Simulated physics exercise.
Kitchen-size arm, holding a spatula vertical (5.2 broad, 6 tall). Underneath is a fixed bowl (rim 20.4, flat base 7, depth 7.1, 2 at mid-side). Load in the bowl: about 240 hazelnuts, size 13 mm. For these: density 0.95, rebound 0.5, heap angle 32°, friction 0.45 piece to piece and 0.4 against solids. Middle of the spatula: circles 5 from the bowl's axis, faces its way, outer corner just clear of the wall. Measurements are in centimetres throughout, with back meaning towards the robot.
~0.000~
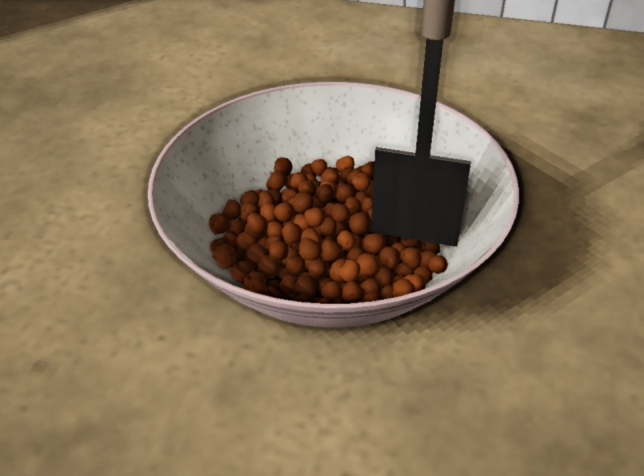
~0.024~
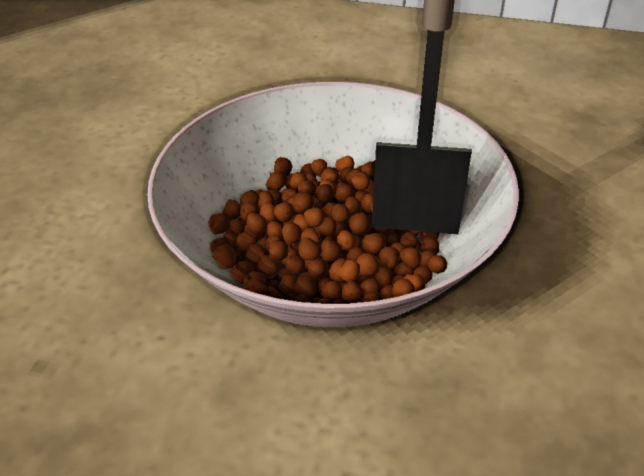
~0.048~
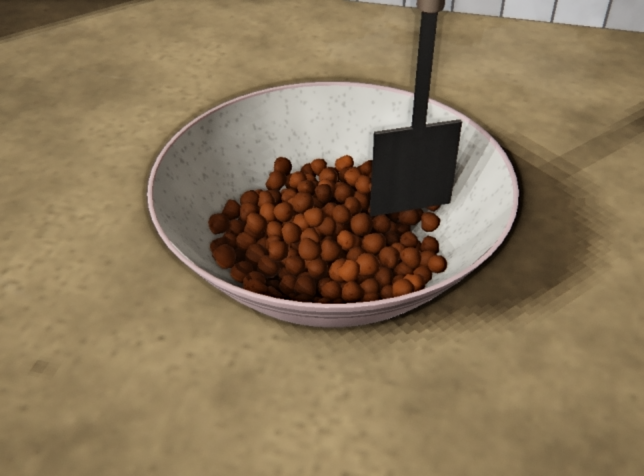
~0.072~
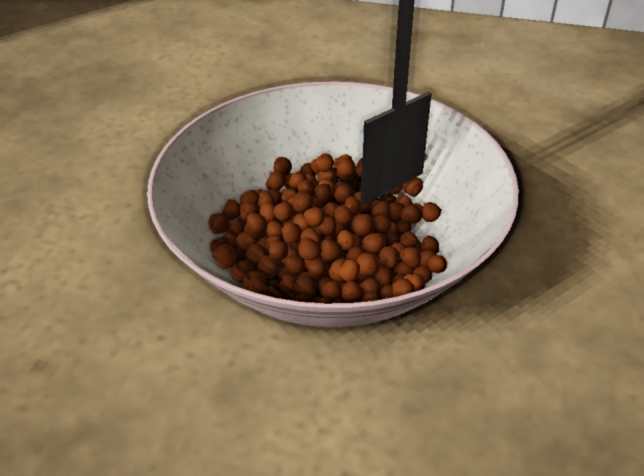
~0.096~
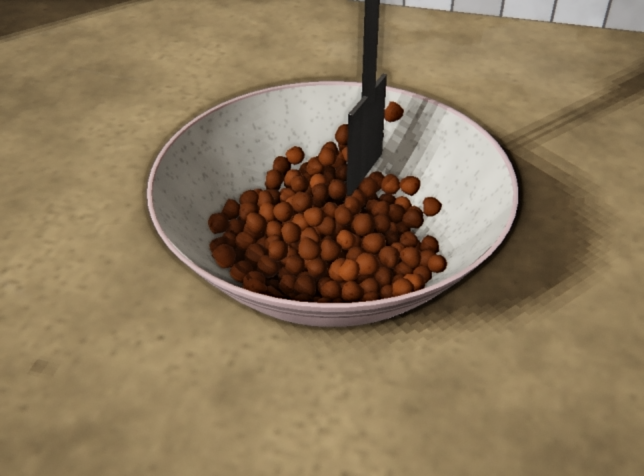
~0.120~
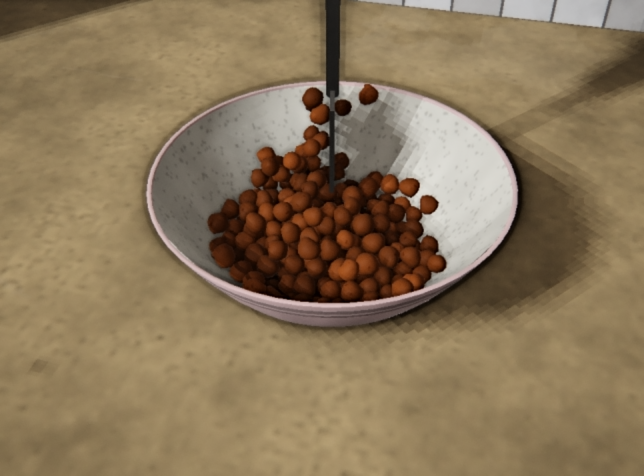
On a mottled brown countertop, a black spatula sweeping leftward around a speckled white bowl, pushing hazelnuts up the back wall.
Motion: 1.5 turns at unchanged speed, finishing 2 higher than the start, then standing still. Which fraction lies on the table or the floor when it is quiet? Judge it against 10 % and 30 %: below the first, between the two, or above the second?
Between 10 and 30 %.
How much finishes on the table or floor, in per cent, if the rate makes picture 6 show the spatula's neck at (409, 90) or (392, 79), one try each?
About 0 and 0 %.
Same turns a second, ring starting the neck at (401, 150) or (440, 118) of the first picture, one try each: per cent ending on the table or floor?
Roughly 25 % and 0 %.
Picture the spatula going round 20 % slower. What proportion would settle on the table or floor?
Estimated share: About 5 per cent.
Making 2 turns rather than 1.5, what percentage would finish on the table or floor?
Roughly 15 per cent.
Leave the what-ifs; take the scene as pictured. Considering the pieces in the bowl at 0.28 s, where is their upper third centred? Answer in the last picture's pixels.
(336, 258), roughly.
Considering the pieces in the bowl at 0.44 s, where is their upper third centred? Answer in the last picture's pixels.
The centre is close to (366, 212).
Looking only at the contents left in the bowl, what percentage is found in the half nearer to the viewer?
Around 45 per cent of what the bowl keeps.
By 0.28 s, 270° round, highest piece 10 above the table; 220 in the bowl, 16 in flight or on the tool.
By 0.44 s, 76° round, highest piece 11 above the table; 207 in the bowl, 18 on the table or floor, 11 in flight or on the tool.
By 0.72 s, 180° round, highest piece 5 above the table; 200 in the bowl, 36 on the table or floor.
By 1.42 s, 180° round, highest piece 5 above the table; 200 in the bowl, 36 on the table or floor.
Final count, 200 in the bowl, 36 on the table or floor. That is 15 % on the table or floor.
